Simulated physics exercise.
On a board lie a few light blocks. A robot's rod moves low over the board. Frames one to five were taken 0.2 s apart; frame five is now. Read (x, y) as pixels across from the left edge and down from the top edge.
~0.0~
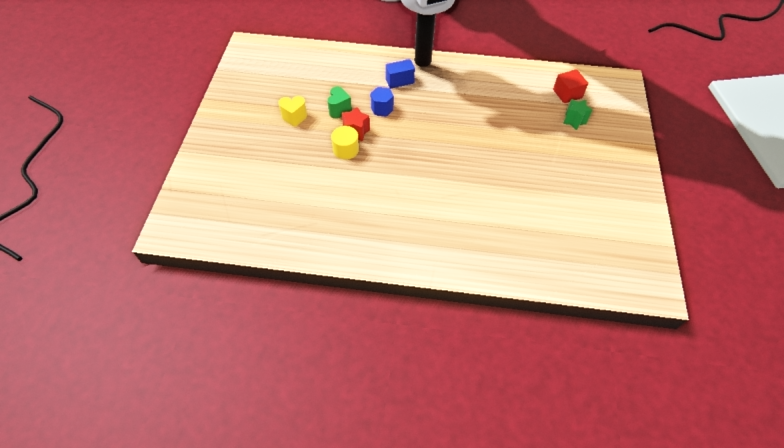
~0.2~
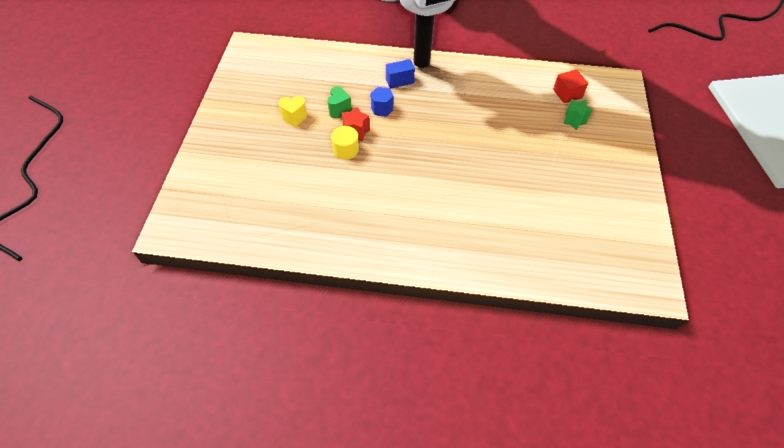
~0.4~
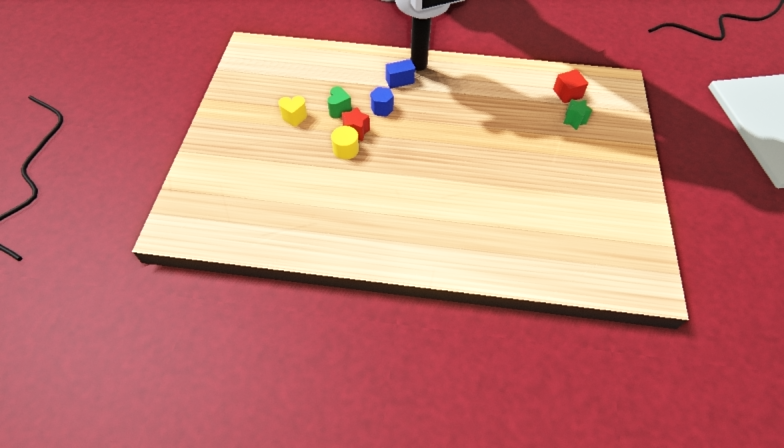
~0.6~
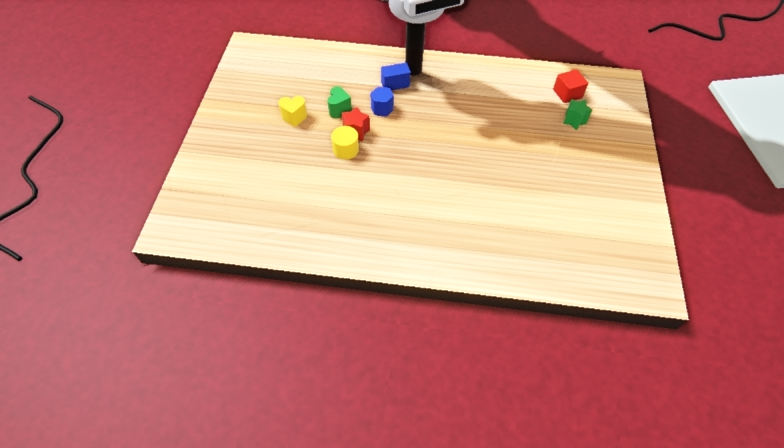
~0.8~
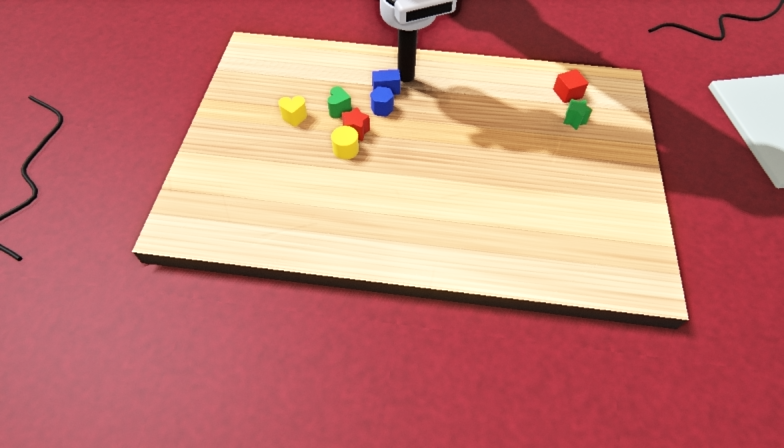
A pale wooden board lies on a red surface, seen from above at an angle by a still camera. Yellow, green, red and blue blocks cluster toward its upper left, with a red and a green block at the upper right and a dark rod at the top edge. The rod creeps down and left, then pushes the blue rectangular block slightly leftward toward the other blue one.
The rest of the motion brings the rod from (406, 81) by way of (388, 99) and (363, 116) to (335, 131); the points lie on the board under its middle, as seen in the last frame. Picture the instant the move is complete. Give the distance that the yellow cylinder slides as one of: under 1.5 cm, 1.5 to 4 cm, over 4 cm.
Middling, 1.5 to 4 cm.
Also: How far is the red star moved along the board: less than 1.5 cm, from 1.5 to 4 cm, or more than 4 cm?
Distance: 1.5 to 4 cm.
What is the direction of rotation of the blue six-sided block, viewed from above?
Counter-clockwise, from overhead.
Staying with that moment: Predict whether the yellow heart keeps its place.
The yellow heart will stay where it is.
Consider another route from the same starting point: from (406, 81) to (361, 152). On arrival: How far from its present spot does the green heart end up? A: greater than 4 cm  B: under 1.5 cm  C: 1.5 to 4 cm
My answer is option B.
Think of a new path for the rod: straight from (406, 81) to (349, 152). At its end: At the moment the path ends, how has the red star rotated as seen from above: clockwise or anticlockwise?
The sense of turning is clockwise.
The first path, step by step. One third of the way, rod at (387, 95); blue six-sided block at (378, 98); blue rectangle at (364, 82), turned 20° clockwise.
Two thirds of the way, rod at (362, 111); yellow cylinder at (343, 137); red star at (352, 121), turned 15° clockwise; blue six-sided block at (372, 114), turned 35° anticlockwise; blue rectangle at (356, 83), turned 50° clockwise.
At the end, rod at (335, 127); yellow heart in place; yellow cylinder at (343, 147); red star at (347, 127), turned 15° anticlockwise; blue six-sided block at (373, 114), turned 35° anticlockwise; blue rectangle at (356, 83), turned 50° clockwise.
